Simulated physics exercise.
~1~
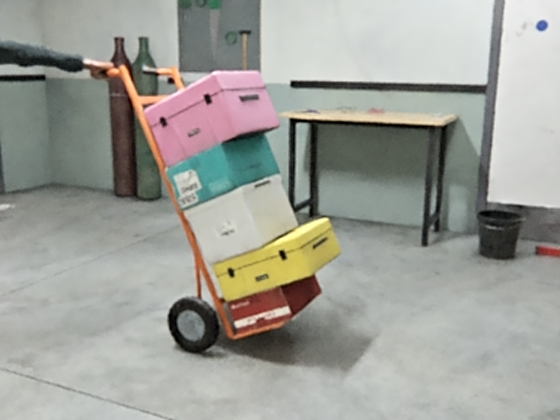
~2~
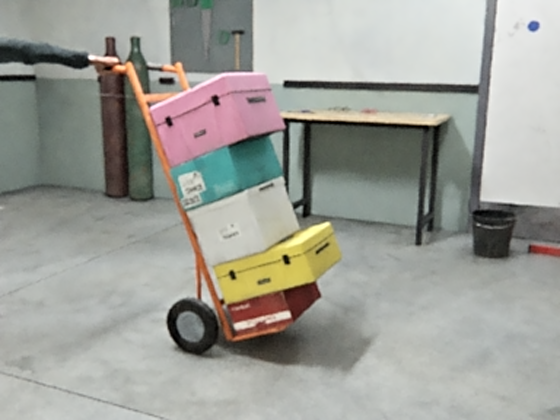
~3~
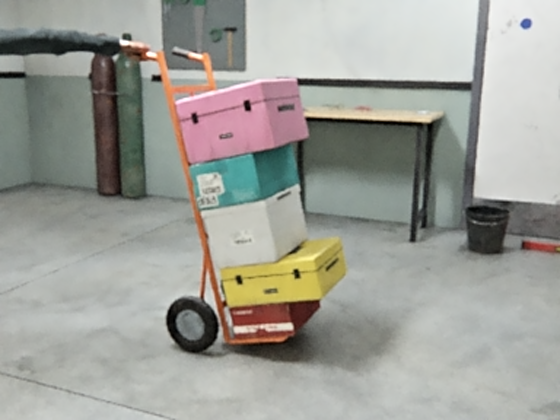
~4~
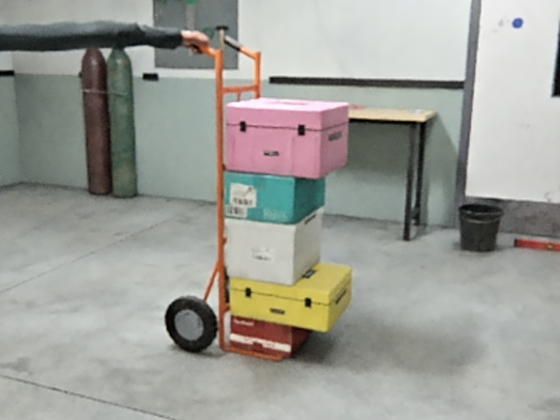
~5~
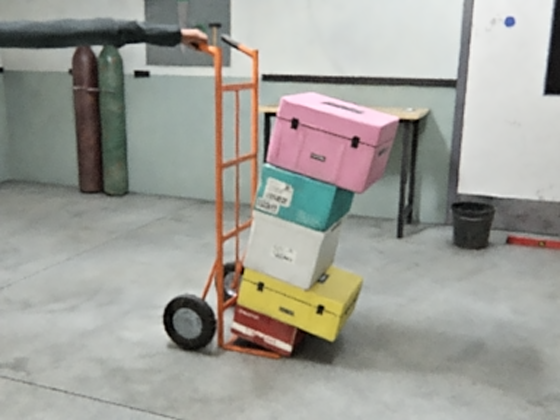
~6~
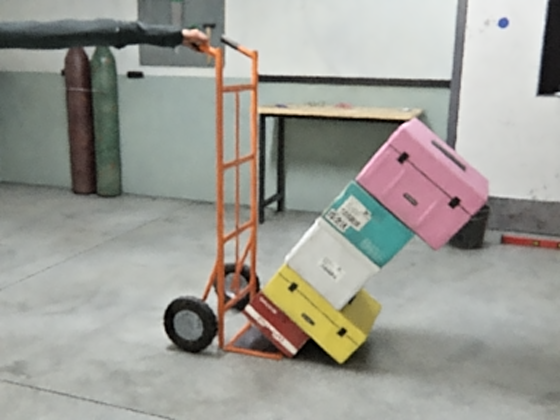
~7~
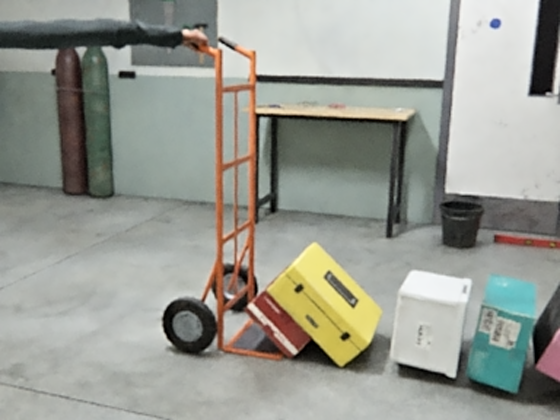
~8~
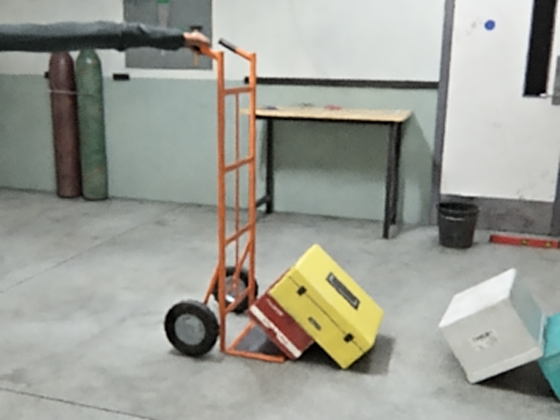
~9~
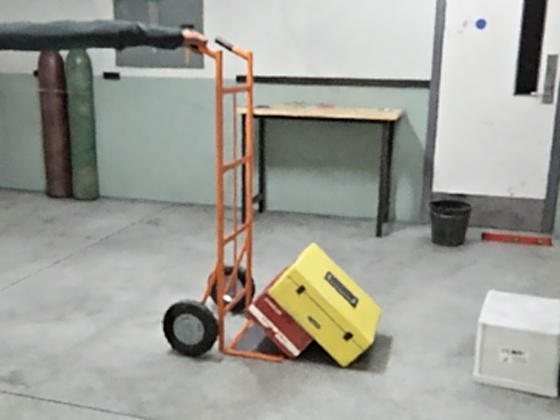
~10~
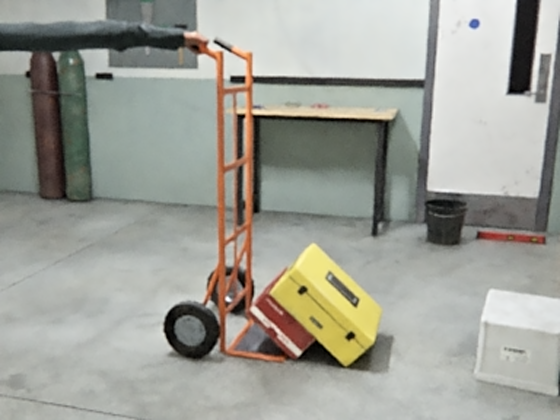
Hand truck swinging upright in an arm's grip, its boxes toppling right, three tumbling off, yellow and red left leaning over.
